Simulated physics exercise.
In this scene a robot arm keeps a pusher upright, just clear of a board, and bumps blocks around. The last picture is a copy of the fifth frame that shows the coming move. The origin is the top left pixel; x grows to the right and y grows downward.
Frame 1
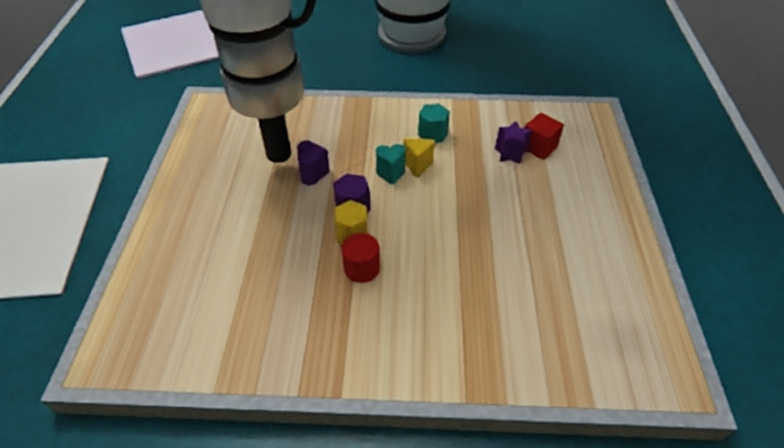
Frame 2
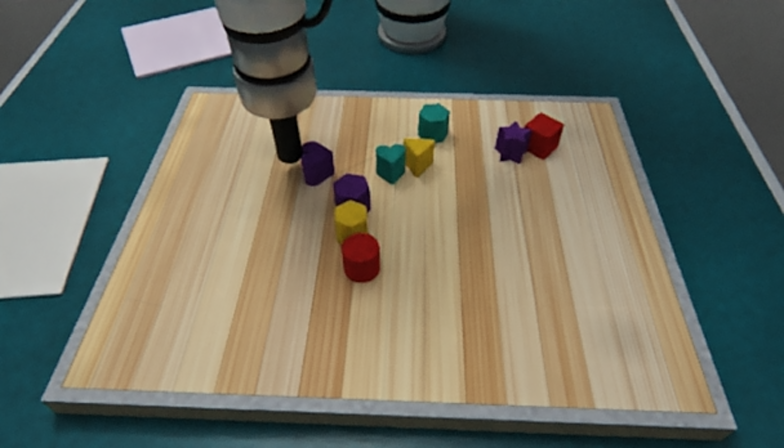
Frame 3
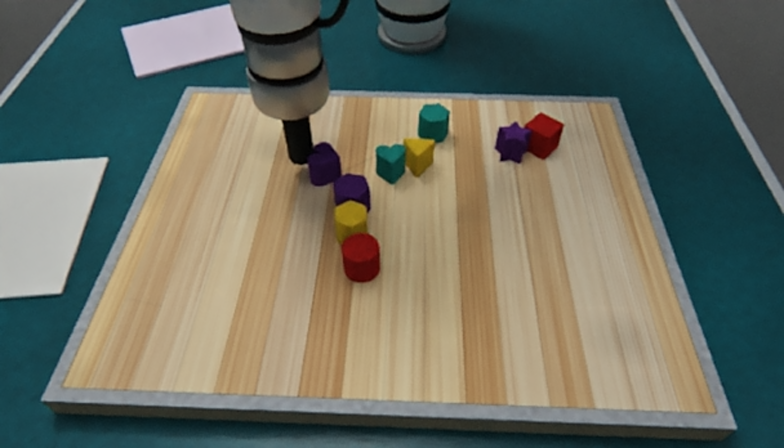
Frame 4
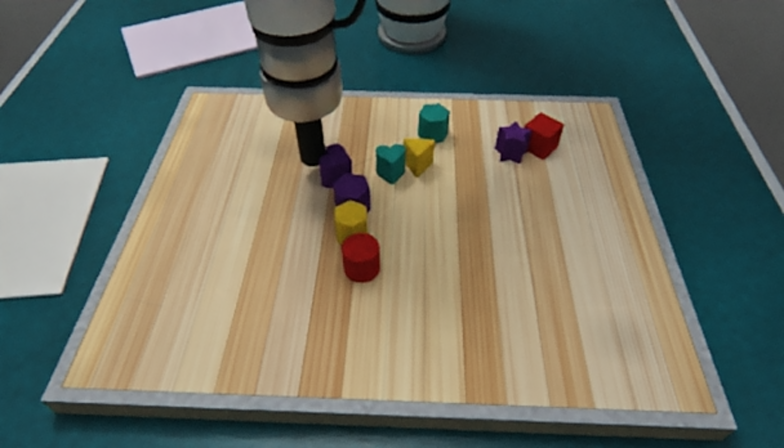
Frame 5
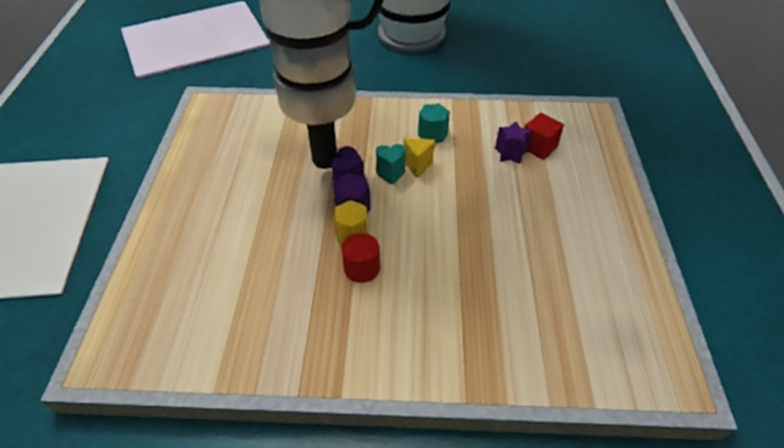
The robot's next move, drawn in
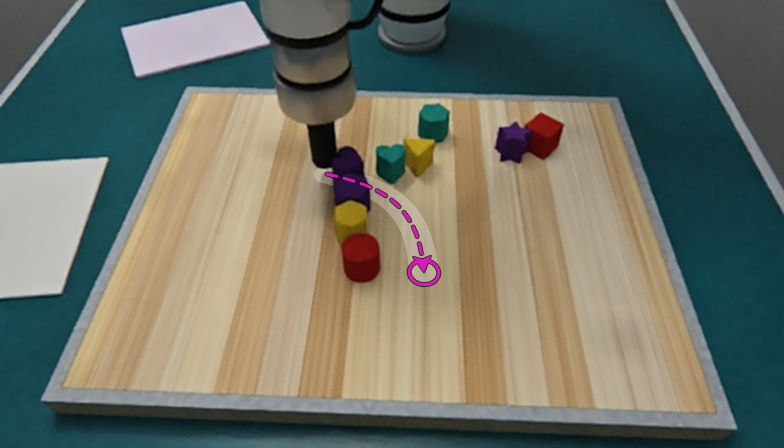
At first, a robotic arm with a dark tip stands just left of a purple block on a striped wooden board scattered with colourful blocks. The arm then pushes that block a short way right, bringing it up beside the purple hexagon, while the other blocks stay still.
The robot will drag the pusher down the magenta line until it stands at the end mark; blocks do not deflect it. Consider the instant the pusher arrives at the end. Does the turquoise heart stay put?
No - that is not the case.
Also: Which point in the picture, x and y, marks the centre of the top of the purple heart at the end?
The centre of its top face lies at (432, 188).
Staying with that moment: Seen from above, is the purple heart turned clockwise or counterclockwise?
It turns counter-clockwise.
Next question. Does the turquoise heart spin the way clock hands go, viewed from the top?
No - that is not the case.
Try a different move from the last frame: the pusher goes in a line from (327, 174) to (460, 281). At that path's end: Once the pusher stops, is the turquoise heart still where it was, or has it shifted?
It keeps its spot.
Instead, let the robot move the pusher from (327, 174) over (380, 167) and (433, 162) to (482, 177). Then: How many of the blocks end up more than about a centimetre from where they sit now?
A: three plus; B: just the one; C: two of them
I choose A.
The drawn path runs from (327, 174) by way of (377, 190) and (412, 224) to (424, 272).
What follows on the original path. One third of the way, pusher at (377, 178); purple heart at (401, 173); turquoise heart at (406, 152), turned 25° anticlockwise; yellow triangular piece at (426, 142).
Two thirds of the way, pusher at (412, 212); purple heart at (432, 188), turned 55° anticlockwise; turquoise heart at (406, 152), turned 25° anticlockwise; yellow triangular piece at (426, 142).
At the end, pusher at (425, 260); purple heart at (432, 188), turned 55° anticlockwise; purple hexagon not moved; turquoise heart at (406, 152), turned 25° anticlockwise; yellow triangular piece at (426, 142).
